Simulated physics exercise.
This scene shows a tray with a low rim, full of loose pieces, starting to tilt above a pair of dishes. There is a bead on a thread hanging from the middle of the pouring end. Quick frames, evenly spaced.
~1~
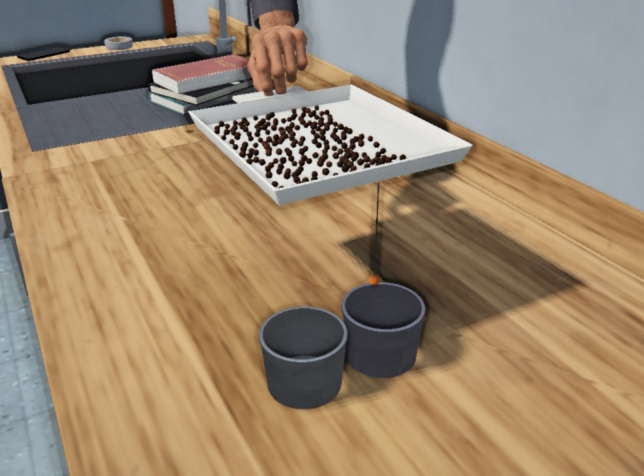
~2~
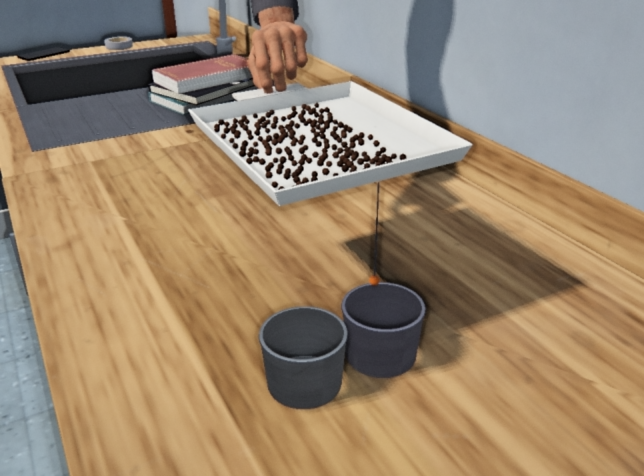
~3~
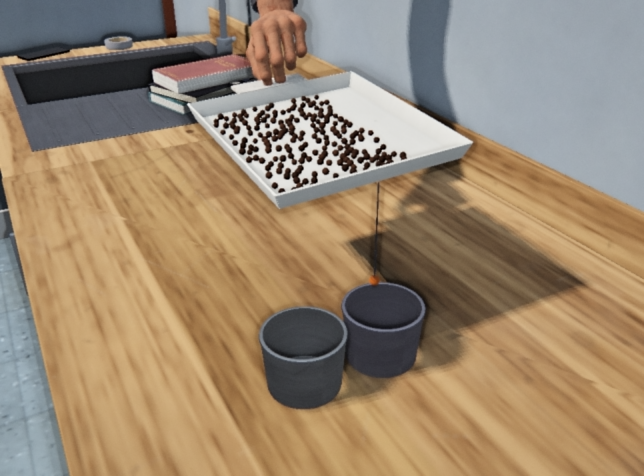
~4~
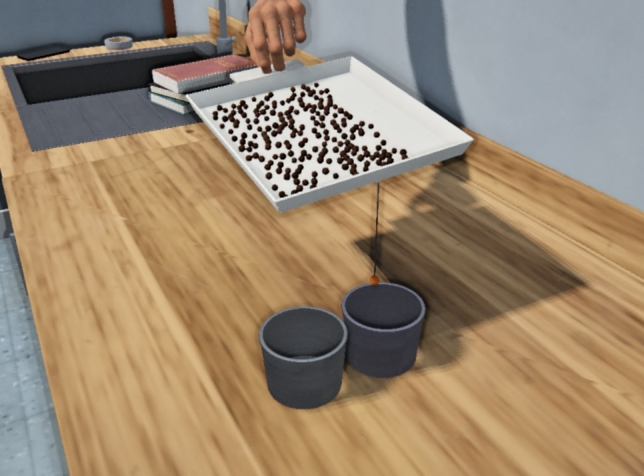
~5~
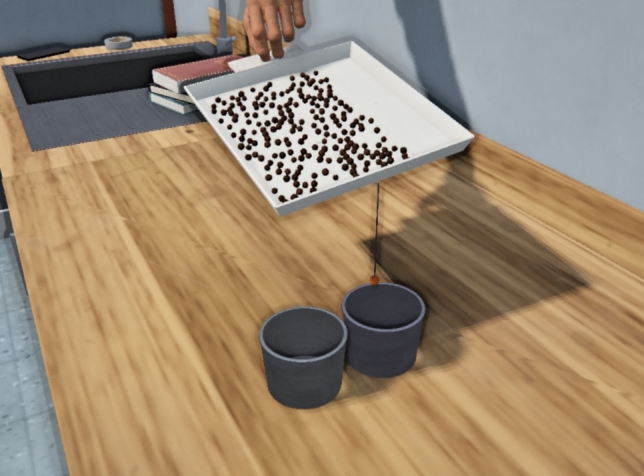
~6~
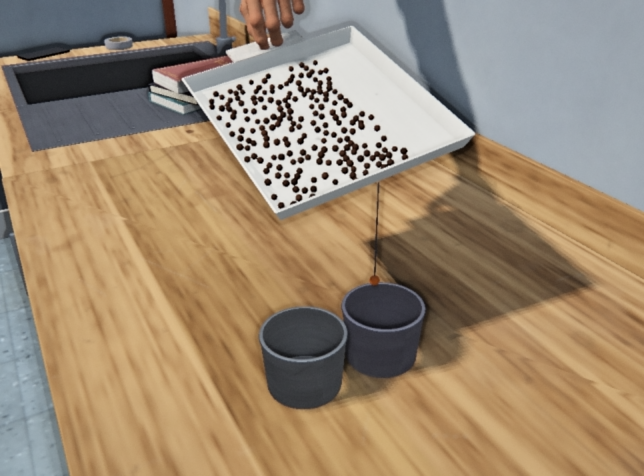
The clip opens on a hand holding the far side of a white, low-rimmed tray of small dark berries above two dark dishes on a wooden counter, a bead hanging below. The hand raises the far side, gradually steepening the tray, while its near left corner dips slightly and the berries shift and spread.
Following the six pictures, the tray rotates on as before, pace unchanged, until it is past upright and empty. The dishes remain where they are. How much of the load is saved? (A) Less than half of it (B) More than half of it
Answer: B.
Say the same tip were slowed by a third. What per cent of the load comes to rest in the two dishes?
I'd say 90 percent or thereabouts.
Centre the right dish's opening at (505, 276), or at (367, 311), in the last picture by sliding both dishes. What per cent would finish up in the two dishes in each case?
Respectively 0 % and 70 %.
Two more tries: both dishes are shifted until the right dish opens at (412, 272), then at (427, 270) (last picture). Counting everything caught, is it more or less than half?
Short of half, then short of half.
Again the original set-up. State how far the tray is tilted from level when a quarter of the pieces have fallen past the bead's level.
Roughly 75 degrees.
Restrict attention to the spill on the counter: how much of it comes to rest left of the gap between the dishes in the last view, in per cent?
Close to 90 %.
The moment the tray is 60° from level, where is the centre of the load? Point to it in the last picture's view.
(296, 206).
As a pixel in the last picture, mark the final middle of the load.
Resting centre, last frame: Roughly (296, 374).
Shortly afterwards, tray tipped steeply; the bulk on the tray; only a few in the left dish; only a few outside both; a little in the air.
Next, tray tipped right over; a little on the tray; near two thirds in the left dish; a little outside both; a little in the air.
Some moments later, tray tipped past a quarter turn; the bulk in the left dish; near a quarter outside both.
In the end, tray tipped past a quarter turn; the bulk in the left dish; none at all in the right dish; near a quarter outside both.
